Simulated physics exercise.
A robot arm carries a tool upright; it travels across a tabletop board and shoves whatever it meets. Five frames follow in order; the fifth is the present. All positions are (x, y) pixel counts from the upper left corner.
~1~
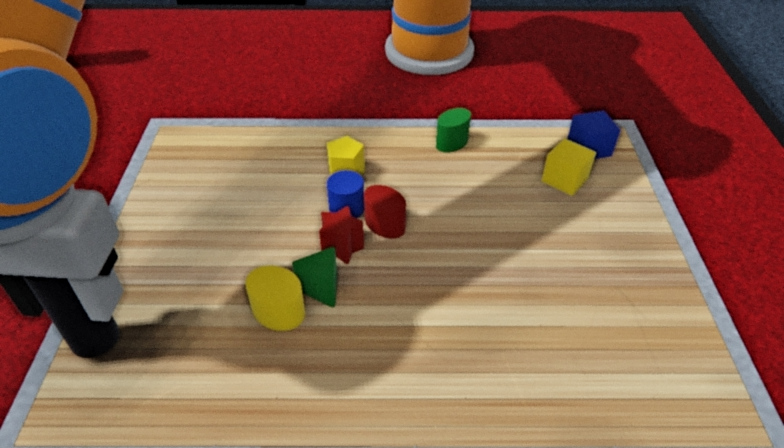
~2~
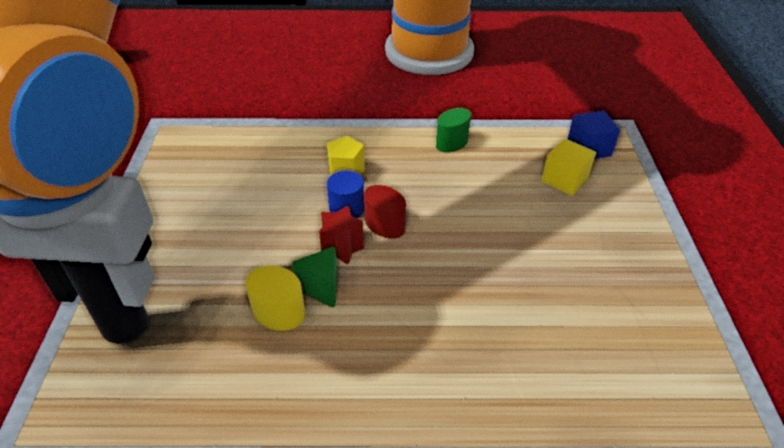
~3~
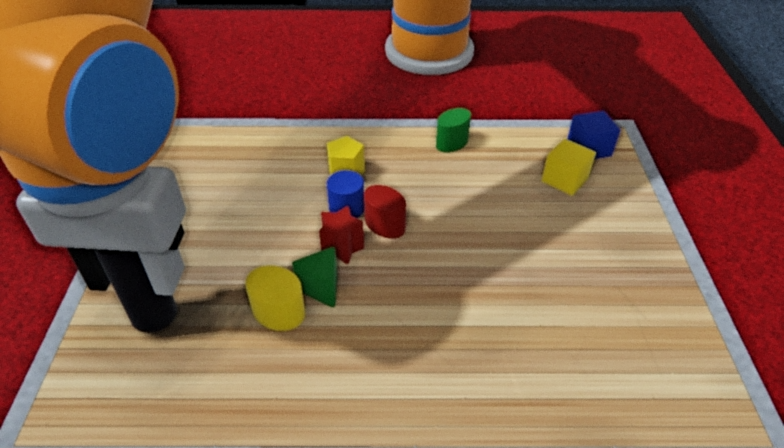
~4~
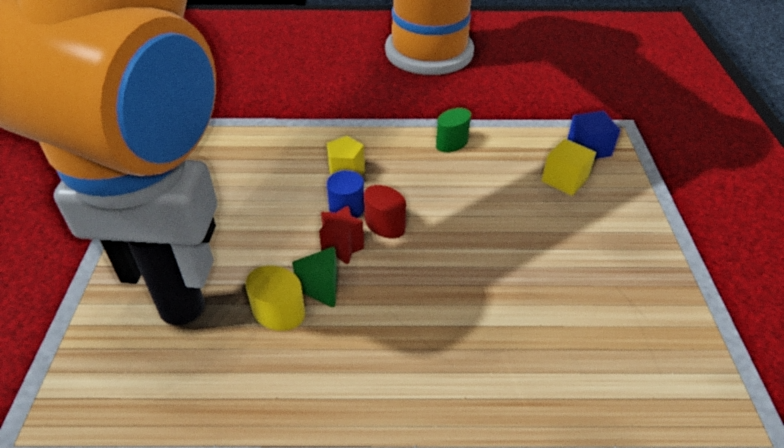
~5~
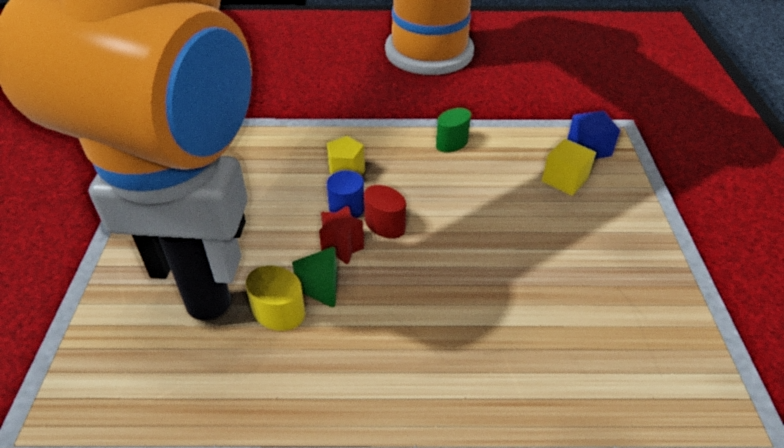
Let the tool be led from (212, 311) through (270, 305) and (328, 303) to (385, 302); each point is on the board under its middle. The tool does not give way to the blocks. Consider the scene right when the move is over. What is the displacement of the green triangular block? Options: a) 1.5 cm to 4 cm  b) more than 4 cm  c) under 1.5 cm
Choice a: 1.5 cm to 4 cm.
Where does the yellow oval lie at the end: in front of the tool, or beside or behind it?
Slipped clear.
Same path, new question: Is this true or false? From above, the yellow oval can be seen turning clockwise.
That is true.
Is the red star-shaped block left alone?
Yes, that is what happens.
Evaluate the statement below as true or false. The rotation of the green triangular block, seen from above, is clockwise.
It is false.
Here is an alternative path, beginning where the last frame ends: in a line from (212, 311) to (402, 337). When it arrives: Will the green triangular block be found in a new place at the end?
I'd say yes.
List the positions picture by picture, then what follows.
The first picture shows lower end of the tool (95, 339), tops of blocks, yellow oval (273, 284), green triangular block (319, 263), red star-shaped block (339, 221).
The second picture shows tool (125, 325), blocks as before.
The third picture shows tool (154, 315), blocks as before.
The fourth picture shows tool (182, 308), blocks as before.
The fifth picture shows tool (209, 303), yellow oval (273, 284), green triangular block (319, 263), red star-shaped block (339, 221).
On the path given first. One third of the way, tool (270, 297); yellow oval (313, 288), turned 20° clockwise; green triangular block (329, 259).
Two thirds of the way, tool (328, 295); yellow oval (362, 300), turned 70° clockwise; green triangular block (343, 251).
At the end, tool (385, 294); yellow oval (390, 312), turned 130° clockwise; green triangular block (354, 248), turned 30° anticlockwise; red star-shaped block not moved.
